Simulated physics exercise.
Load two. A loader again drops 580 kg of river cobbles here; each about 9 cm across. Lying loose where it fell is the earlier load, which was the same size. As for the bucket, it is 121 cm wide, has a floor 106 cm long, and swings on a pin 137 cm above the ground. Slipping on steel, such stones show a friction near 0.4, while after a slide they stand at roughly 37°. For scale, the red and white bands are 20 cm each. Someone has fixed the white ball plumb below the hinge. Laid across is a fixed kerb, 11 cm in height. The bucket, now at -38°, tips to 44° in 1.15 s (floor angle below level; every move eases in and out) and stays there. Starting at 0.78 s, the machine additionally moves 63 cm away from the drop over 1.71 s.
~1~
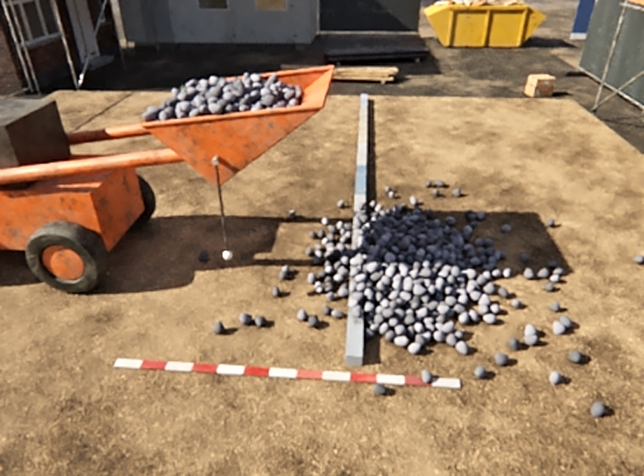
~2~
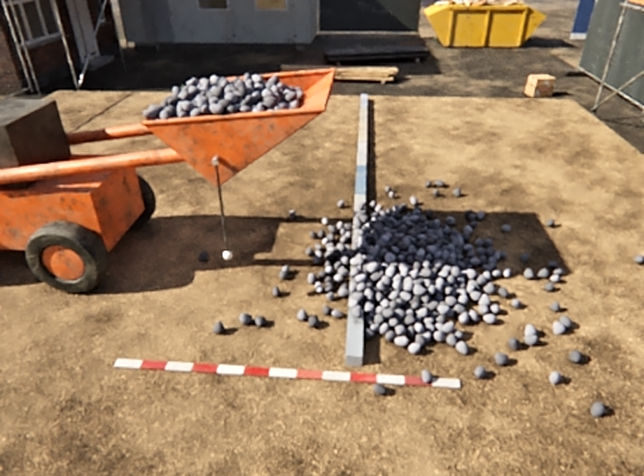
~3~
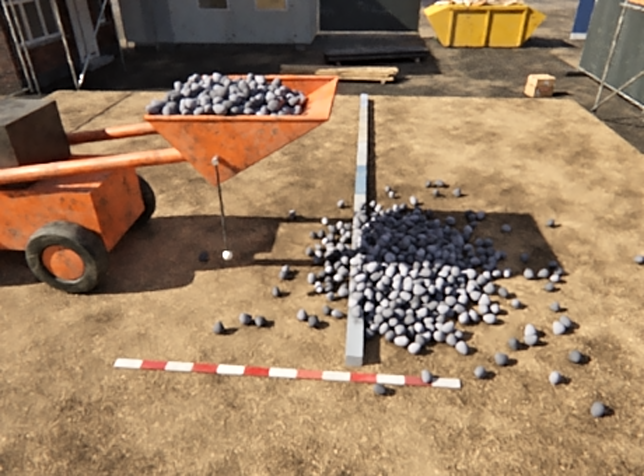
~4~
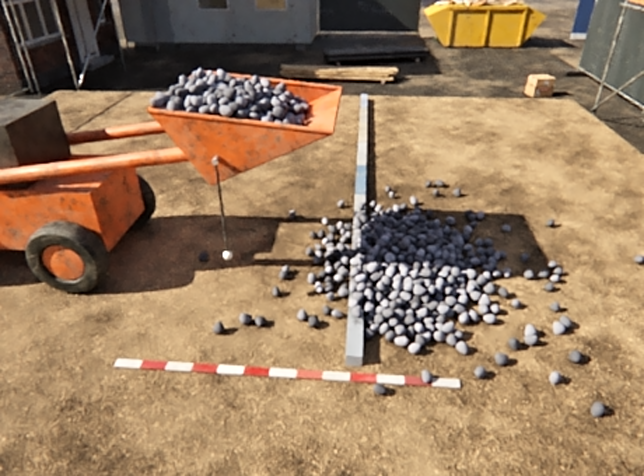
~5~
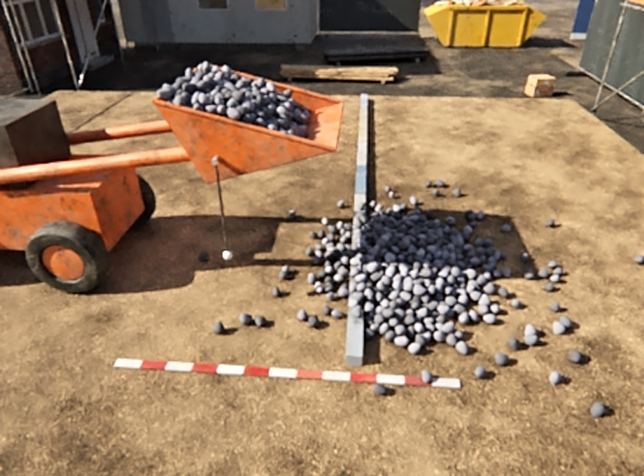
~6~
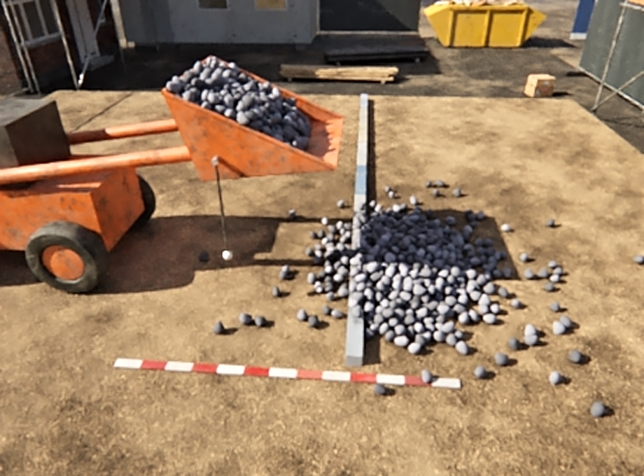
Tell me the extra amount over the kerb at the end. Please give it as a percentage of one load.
10 per cent.
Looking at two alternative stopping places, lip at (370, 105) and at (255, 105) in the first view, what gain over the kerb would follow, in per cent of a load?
Around 40 and 0 percent respectively.
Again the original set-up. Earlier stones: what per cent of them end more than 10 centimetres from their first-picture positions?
Close to 5 per cent.
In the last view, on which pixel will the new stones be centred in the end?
Around (321, 257).
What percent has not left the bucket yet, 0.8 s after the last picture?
Held: Around 40 % of the load.
Then, 0.4 s after the last picture the floor is at 31°; in per cent of one load, 99 in the bucket, 15 on this side of the kerb, 86 over the kerb; the foremost stones are at (565, 271).
Then, 0.8 s after the last picture the floor is at 44°; in per cent of one load, 41 in the bucket, 72 on this side of the kerb, 87 over the kerb; the foremost stones are at (565, 271).
Then, 2.5 s after the last picture the floor is at 44°; in per cent of one load, 0 in the bucket, 104 on this side of the kerb, 97 over the kerb; the foremost stones are at (565, 271).
Then, 5.2 s after the last picture the floor is at 44°; in per cent of one load, 0 in the bucket, 104 on this side of the kerb, 97 over the kerb; the foremost stones are at (565, 271). Net gain over the kerb, 10.
